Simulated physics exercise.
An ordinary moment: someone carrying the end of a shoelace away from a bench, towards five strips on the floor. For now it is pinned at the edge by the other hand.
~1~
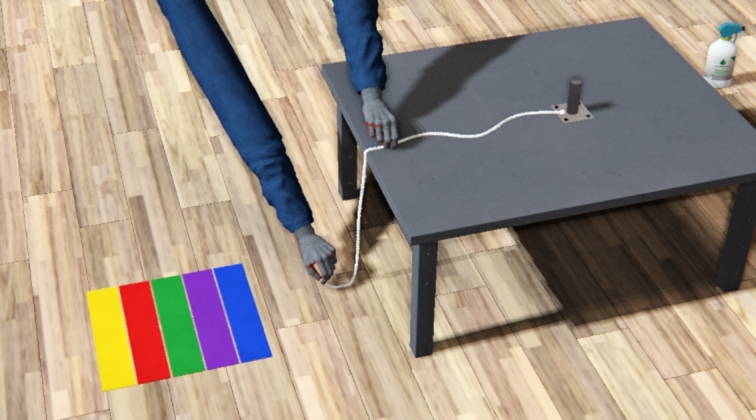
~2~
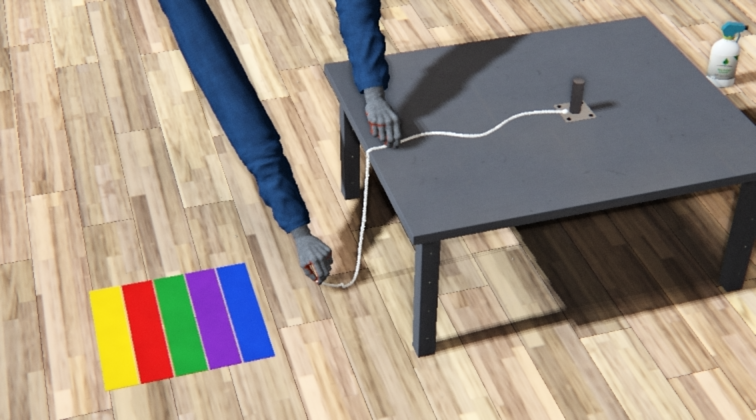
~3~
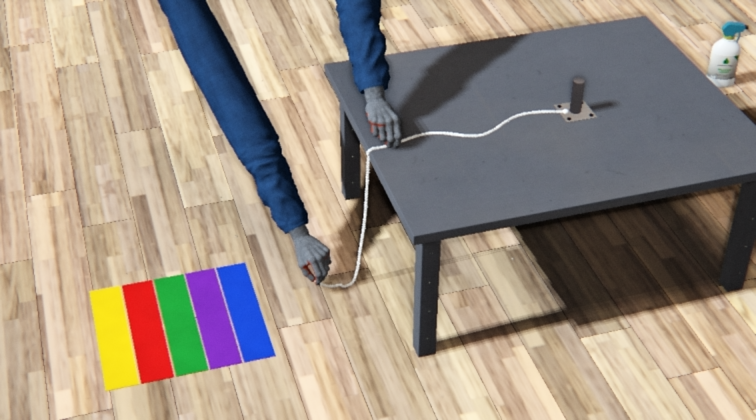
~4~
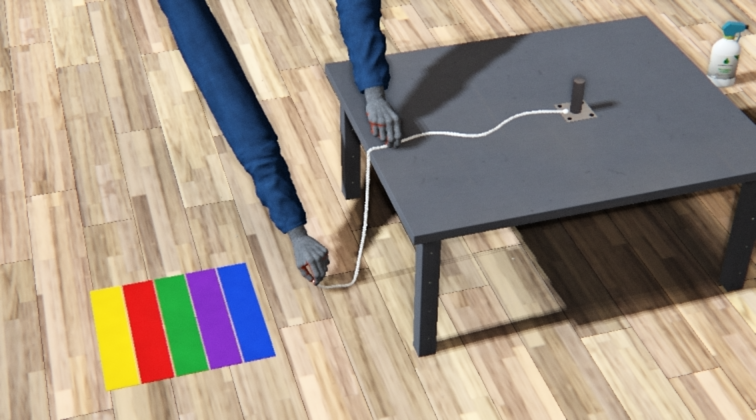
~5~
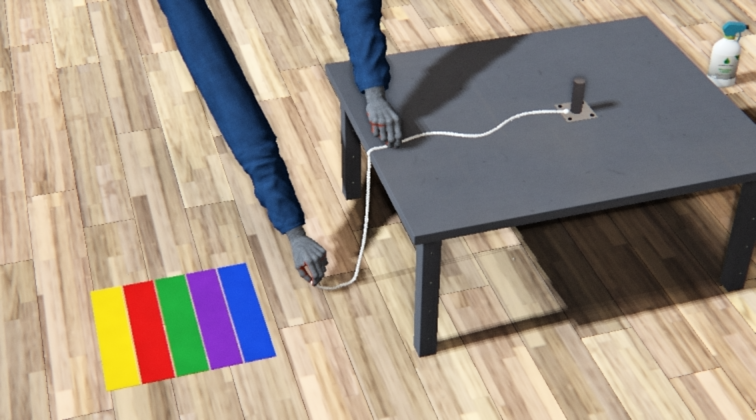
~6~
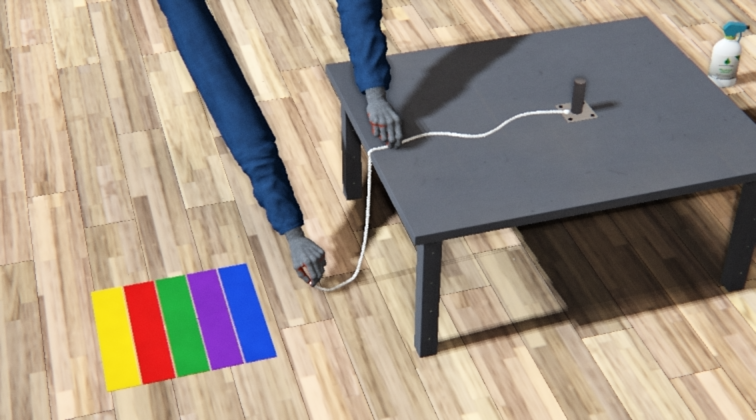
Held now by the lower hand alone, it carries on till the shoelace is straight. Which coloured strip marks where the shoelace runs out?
Purple.
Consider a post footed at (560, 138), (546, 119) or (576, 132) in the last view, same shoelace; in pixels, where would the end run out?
Taking the tries in turn, you get (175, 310), (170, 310) and (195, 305).
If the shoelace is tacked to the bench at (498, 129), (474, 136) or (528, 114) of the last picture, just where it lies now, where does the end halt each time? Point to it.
Respectively (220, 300), (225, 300) and (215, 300).
A little later, end near (275, 290); short of the strips.
Next, end near (237, 297); over blue.
When it is tight, end near (213, 302); over purple. Over purple.
